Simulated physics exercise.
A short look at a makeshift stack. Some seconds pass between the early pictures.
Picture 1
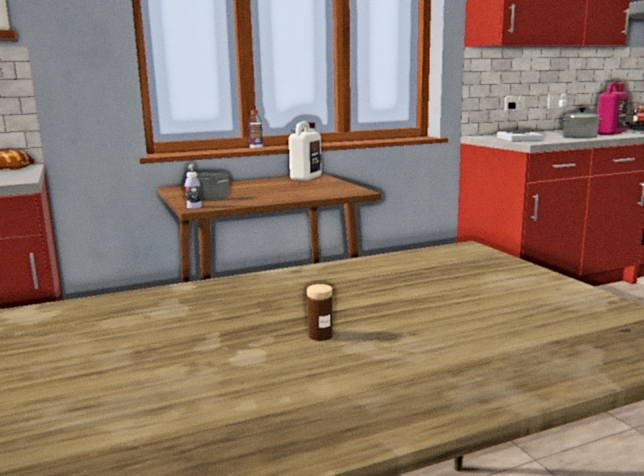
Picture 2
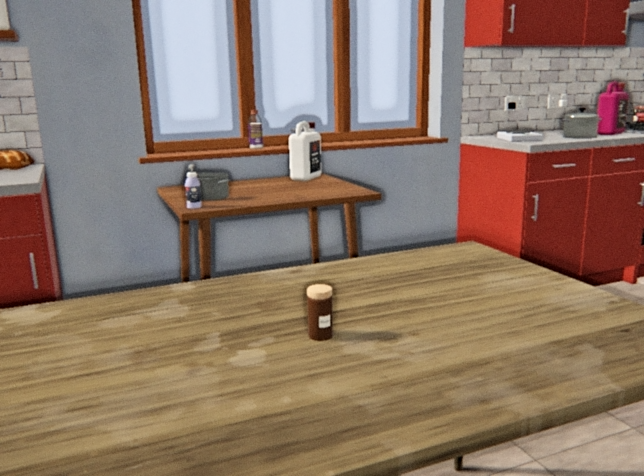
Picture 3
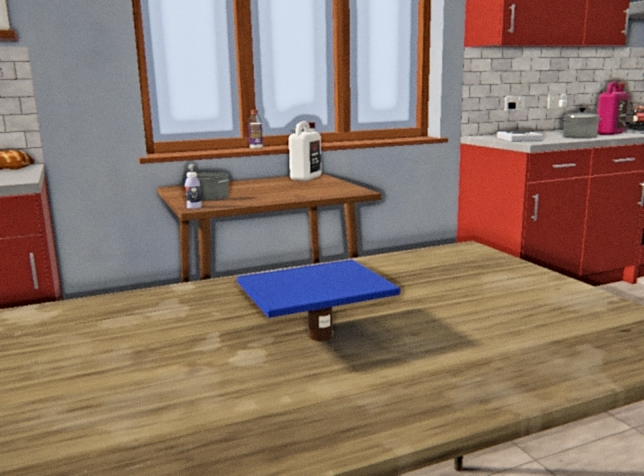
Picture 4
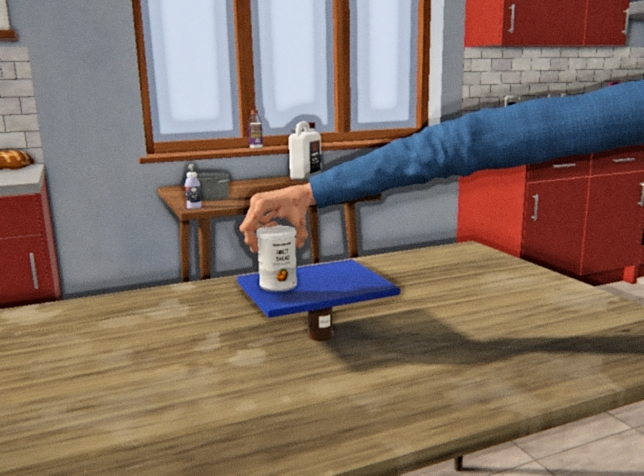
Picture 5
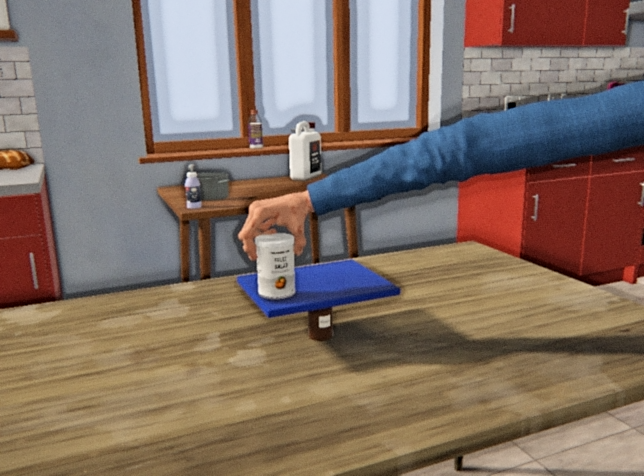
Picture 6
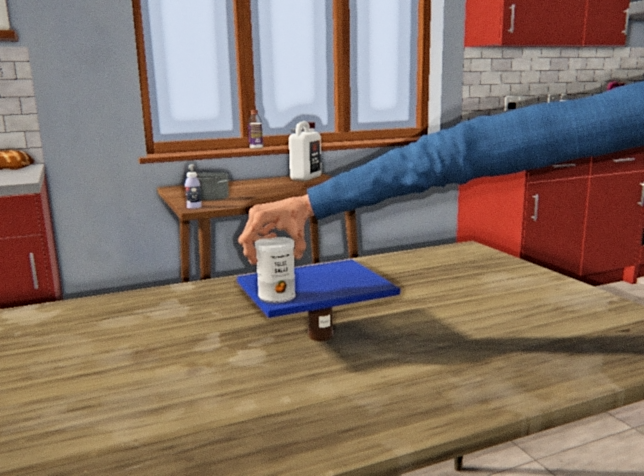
The clip shows a small brown jar on a wooden table, then a flat blue lid resting on top of it, and then a hand reaching in from the right and lowering a white tin onto the lid's left side.
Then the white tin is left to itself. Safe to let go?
As it turns out, it comes apart.
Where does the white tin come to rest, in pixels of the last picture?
Near (212, 333).
Then, 0.30 s on from there, white tin now fallen; blue lid turned 46° from how it was put.
Then, 0.50 s on from there, blue lid turned 48° from how it was put.
In the end, fallen, white tin; toppled in the stack, blue lid; brown shaker unmoved. At the end, from the last picture's camera, white tin near (212, 333). The stack gives way.
